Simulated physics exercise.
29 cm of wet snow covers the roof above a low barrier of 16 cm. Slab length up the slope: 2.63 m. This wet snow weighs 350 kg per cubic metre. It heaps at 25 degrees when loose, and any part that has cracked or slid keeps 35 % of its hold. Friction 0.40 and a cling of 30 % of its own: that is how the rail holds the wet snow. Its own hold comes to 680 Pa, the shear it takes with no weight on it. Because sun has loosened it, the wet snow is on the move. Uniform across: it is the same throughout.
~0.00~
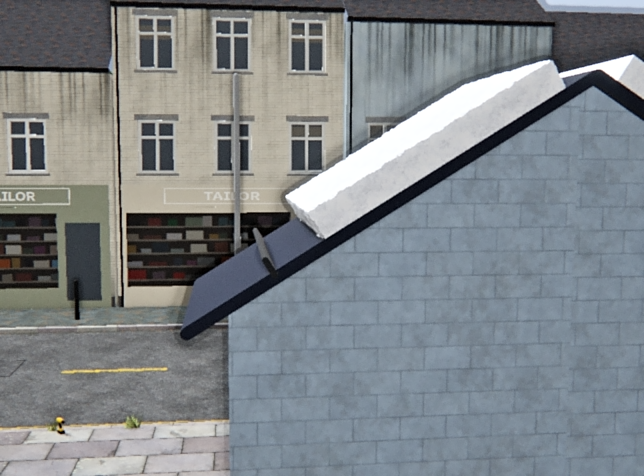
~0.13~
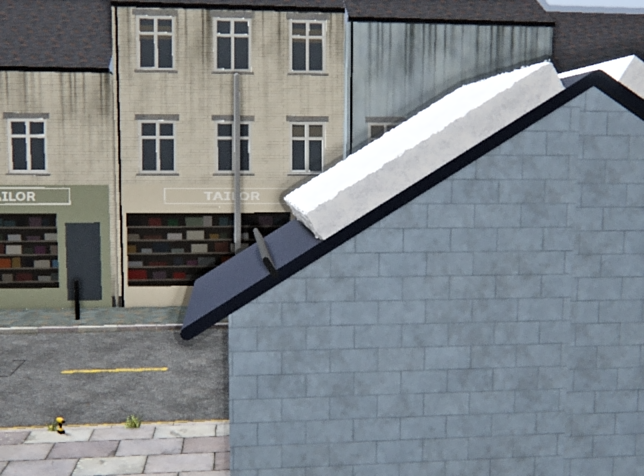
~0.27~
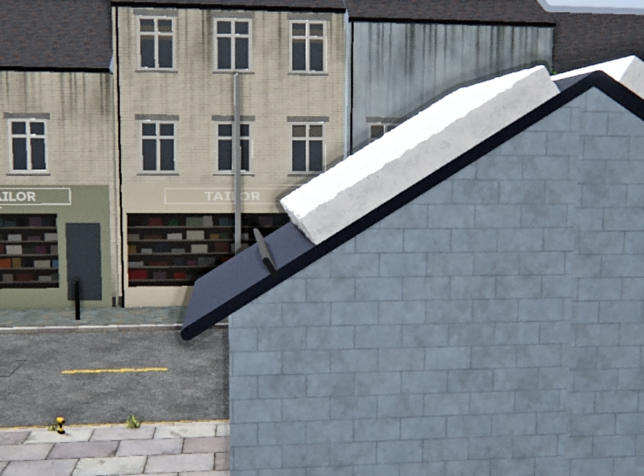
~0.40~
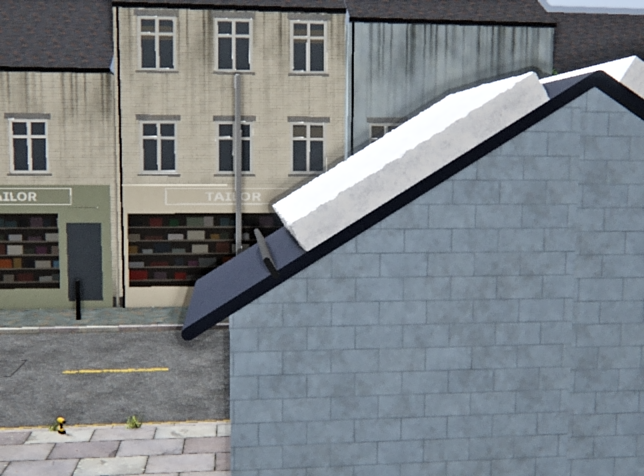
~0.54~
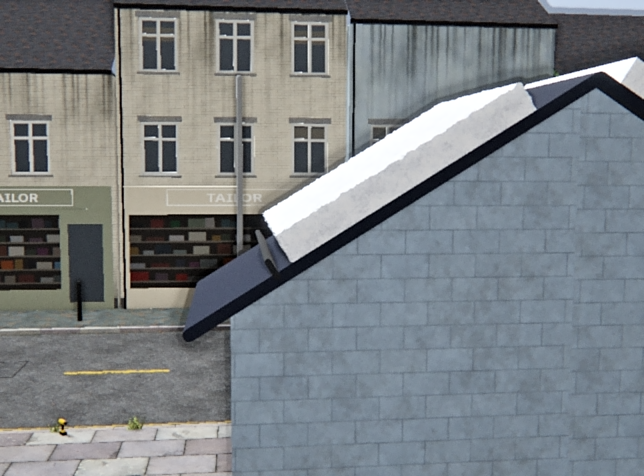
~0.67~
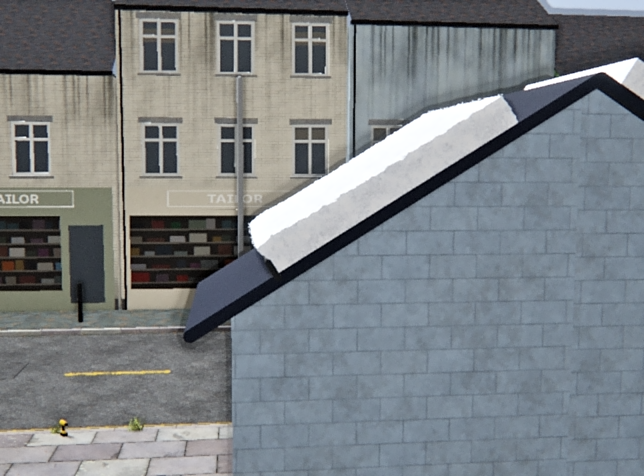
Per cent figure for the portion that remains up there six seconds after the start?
Close to 57 percent.
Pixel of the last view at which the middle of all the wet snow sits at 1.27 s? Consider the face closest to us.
I'd place it around (306, 233).
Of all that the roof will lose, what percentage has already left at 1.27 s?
The figure is about 10 %.
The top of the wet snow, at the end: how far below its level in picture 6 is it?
Roughly 0.7 m.
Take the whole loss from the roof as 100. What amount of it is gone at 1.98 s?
The figure is some 70 %.
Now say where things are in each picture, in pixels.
The first frame shows foremost bit of the wet snow at (309, 215).
The second frame shows foremost bit of the wet snow at (307, 217), its middle shifted 2.1 cm.
The third frame shows foremost bit of the wet snow at (302, 221), its middle shifted 8.7 cm.
The fourth frame shows foremost bit of the wet snow at (292, 228), its middle shifted 20 cm.
The fifth frame shows foremost bit of the wet snow at (278, 238), its middle shifted 36 cm.
The sixth frame shows foremost bit of the wet snow at (258, 247), its middle shifted 57 cm, 4 % of it past the rail, in one piece.
After 1.27 s, 97 % of the snow is on the roof.
After 1.98 s, 68 % of the snow is on the roof.
After 2.69 s, 57 % of the snow is on the roof.
After 3.40 s, 57 % of the snow is on the roof.
After 6.00 s, 57 % of the snow is on the roof.
